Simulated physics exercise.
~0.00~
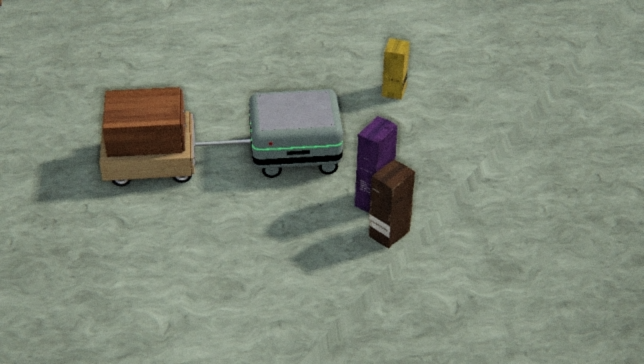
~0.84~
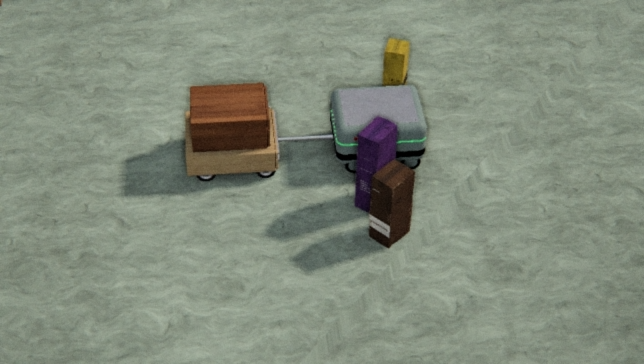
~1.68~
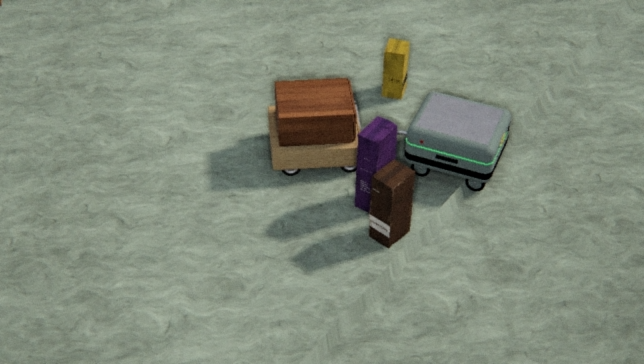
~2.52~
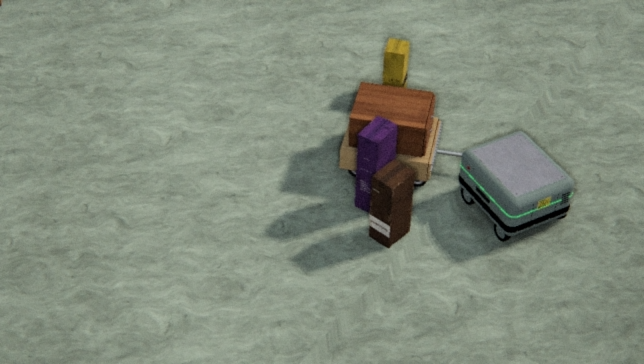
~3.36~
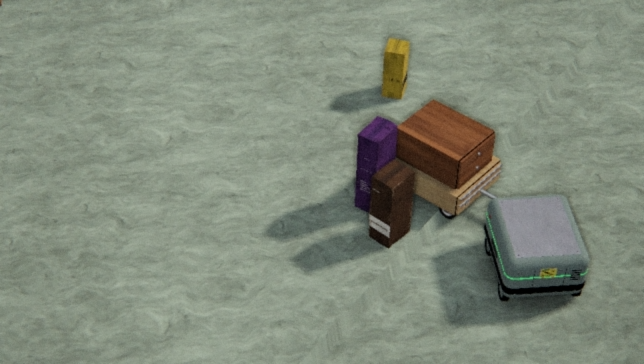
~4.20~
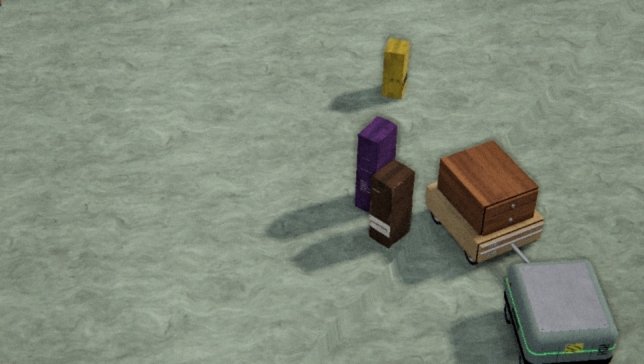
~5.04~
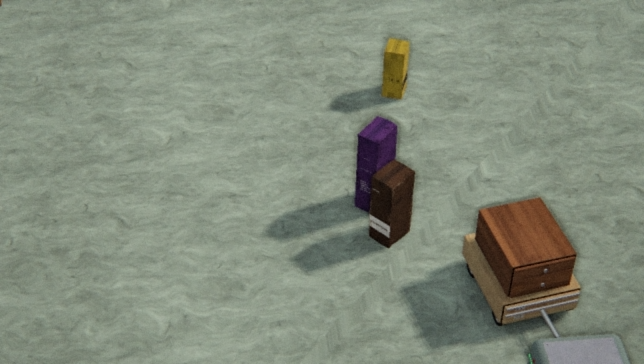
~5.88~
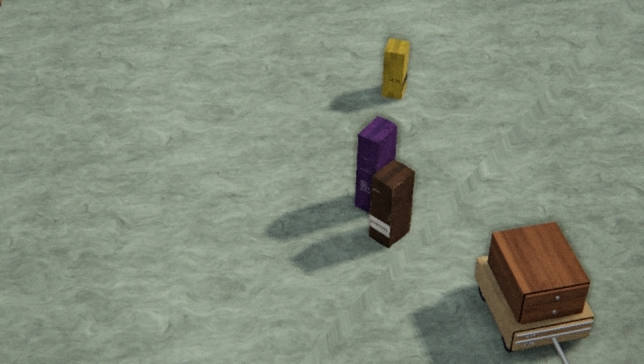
At first, a small grey tug with a green stripe stands at the left of a pale green floor, joined by a bar to a wooden cart carrying a brown load, while a yellow box, a purple box and a dark brown box stand upright nearby. The tug tows the cart to the right, passing between the yellow box and the other two. It then curves down toward the lower right, and the cart swings around after it. The tug leaves at the bottom edge, with the cart still in view in the corner and all three boxes standing where they were.
